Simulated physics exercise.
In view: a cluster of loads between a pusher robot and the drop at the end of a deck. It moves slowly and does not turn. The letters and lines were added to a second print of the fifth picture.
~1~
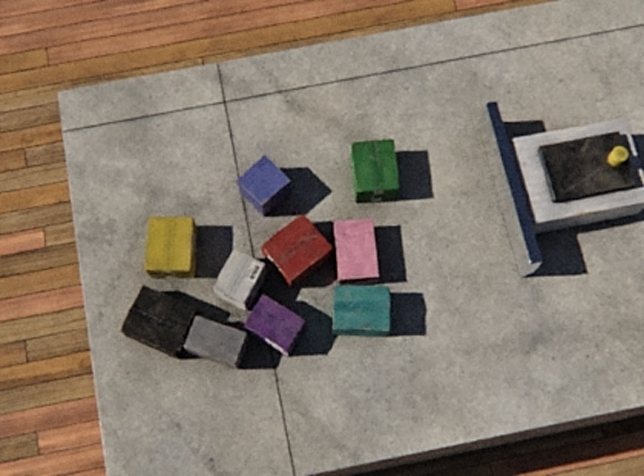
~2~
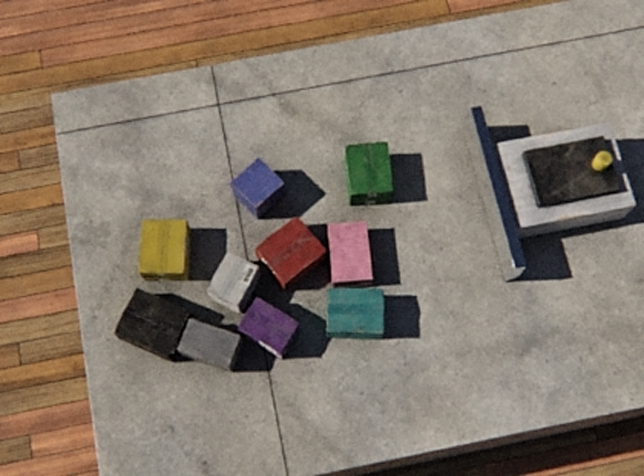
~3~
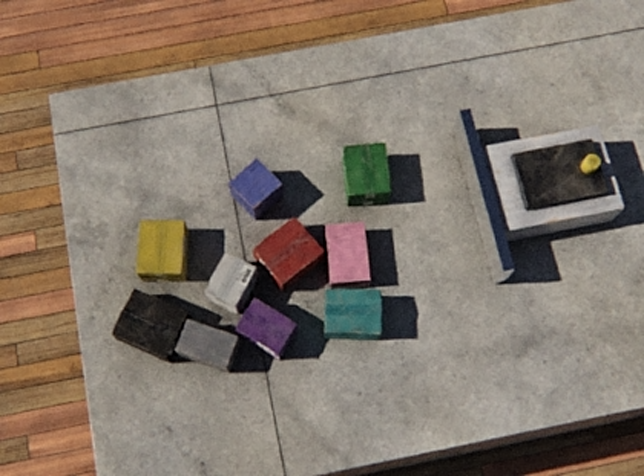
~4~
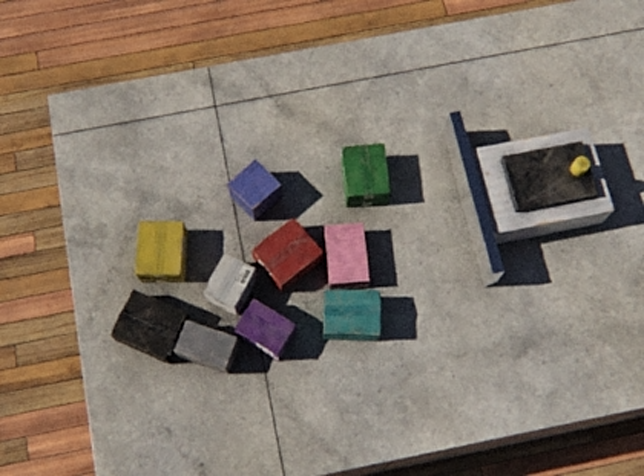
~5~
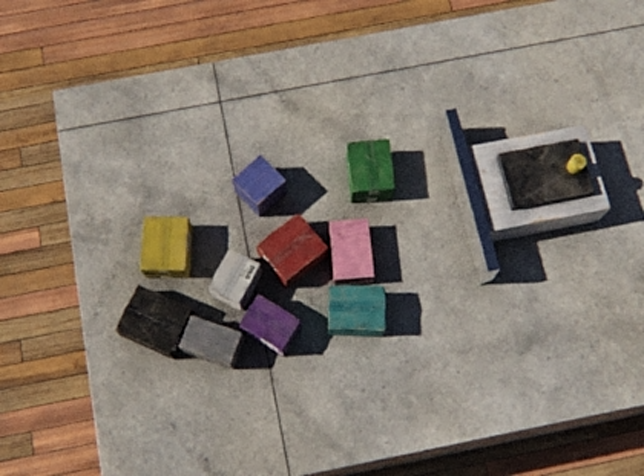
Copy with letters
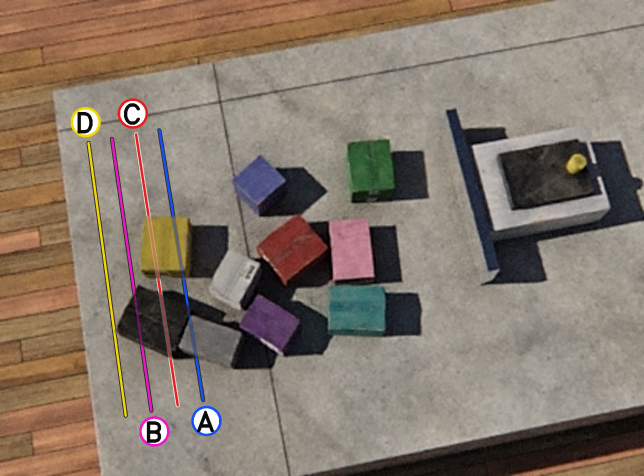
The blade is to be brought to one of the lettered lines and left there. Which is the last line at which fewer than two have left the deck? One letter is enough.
No farther than C.
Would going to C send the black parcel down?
By then, no.
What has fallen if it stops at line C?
The yellow parcel goes over.
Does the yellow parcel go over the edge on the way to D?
Yes.
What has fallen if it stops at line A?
The yellow parcel.
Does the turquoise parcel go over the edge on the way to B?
No.
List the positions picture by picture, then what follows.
In the first frame, grey crate (217, 343); red box (297, 251); purple parcel (276, 326).
In the second frame, robot (565, 172); pink crate (349, 255).
In the third frame, robot (553, 175); green parcel (367, 175).
In the fourth frame, robot (543, 177); yellow parcel (162, 252).
In the fifth frame, robot (539, 175); black parcel (156, 322); grey crate (212, 343); red box (292, 251).
On the marked copy, A at (180, 259); B at (131, 269); C at (156, 264); D at (106, 273).
Following C. Soon after the start, robot (428, 196); turquoise parcel (345, 317); green parcel (321, 182).
Later, robot (314, 218); yellow parcel (128, 241); black parcel (149, 328).
In the end, robot (223, 235); yellow parcel over the edge; red box (88, 262); one fallen.
As for the rest, A is within the limit but short; B drops four; D drops four.
